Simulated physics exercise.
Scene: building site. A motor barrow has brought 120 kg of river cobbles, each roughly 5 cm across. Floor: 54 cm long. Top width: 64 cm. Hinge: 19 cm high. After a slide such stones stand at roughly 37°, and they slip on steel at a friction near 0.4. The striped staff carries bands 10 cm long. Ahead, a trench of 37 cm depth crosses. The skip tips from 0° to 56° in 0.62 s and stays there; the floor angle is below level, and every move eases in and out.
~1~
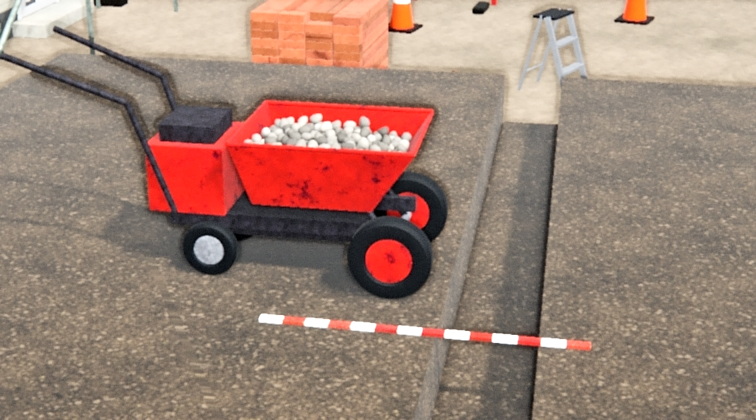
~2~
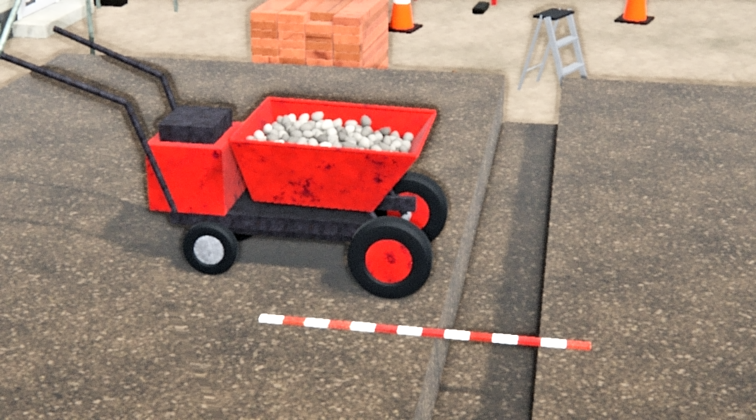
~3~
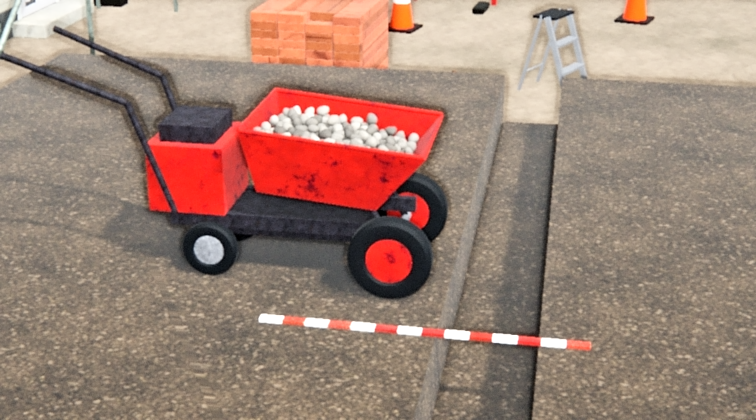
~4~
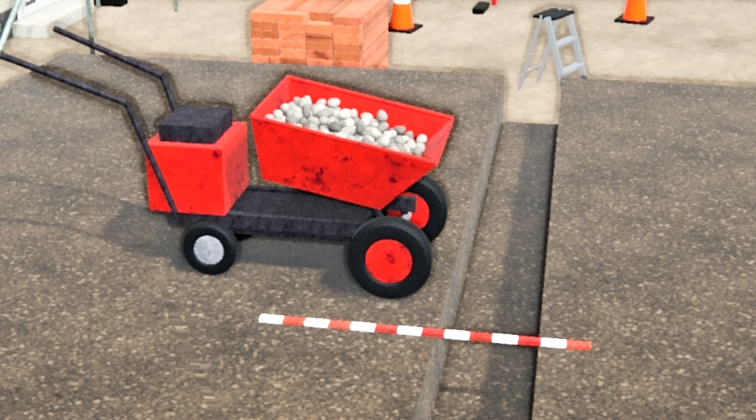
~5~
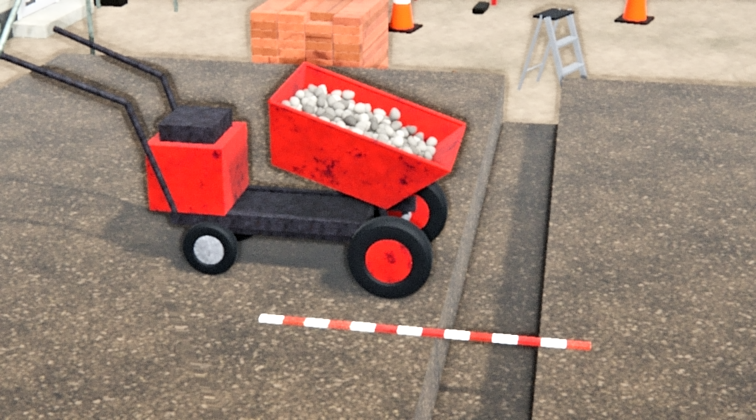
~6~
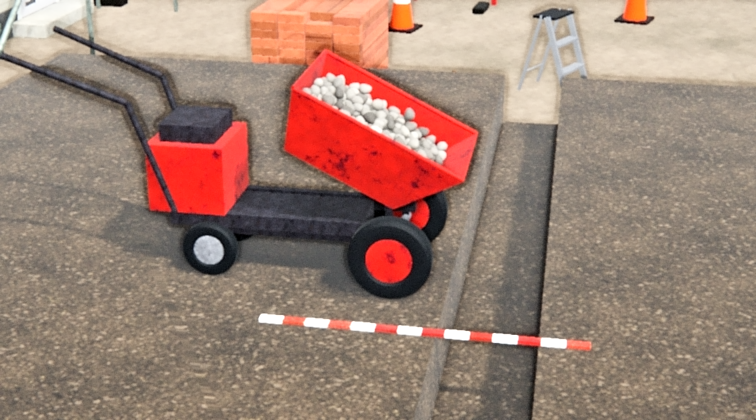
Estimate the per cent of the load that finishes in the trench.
Roughly 18 percent.
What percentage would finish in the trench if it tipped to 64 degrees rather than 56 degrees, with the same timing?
Share in trench: Approx. 30%.
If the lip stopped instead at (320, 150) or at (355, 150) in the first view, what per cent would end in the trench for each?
Close to 45 percent in the first case, 45 percent in the second.
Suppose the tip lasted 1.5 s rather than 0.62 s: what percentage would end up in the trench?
In that case some 20 per cent.
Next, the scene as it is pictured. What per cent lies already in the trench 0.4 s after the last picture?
Some 5 per cent.
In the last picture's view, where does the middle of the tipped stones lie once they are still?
I'd put it close to (577, 280).
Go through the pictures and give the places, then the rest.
The first picture shows lip at (414, 156), floor tilted 0°, highest stones at (307, 131).
The second picture shows lip at (417, 156), floor tilted 1°, highest stones at (308, 129).
The third picture shows lip at (425, 159), floor tilted 5°, highest stones at (308, 120).
In the fourth picture, the skip is at 11°, its lip at (436, 164); the top of the load is at (309, 109).
The fifth picture shows lip at (449, 171), floor tilted 19°, highest stones at (315, 97).
The sixth picture shows lip at (463, 181), floor tilted 27°, highest stones at (331, 86).
Then, 0.2 s after the last picture the floor is at 47°, 100 % in the skip; the foremost stones are at (464, 182).
Then, 0.4 s after the last picture the floor is at 56°, 95 % in the skip, 5 % in the trench; the foremost stones are at (533, 202).
Then, 0.8 s after the last picture the floor is at 56°, 60 % in the skip, 10 % in the trench, 30 % past the trench; the foremost stones are at (663, 287).
Then, 2.7 s after the last picture the floor is at 56°, 50 % in the skip, 18 % in the trench, 32 % past the trench; the foremost stones are past the picture's edge.
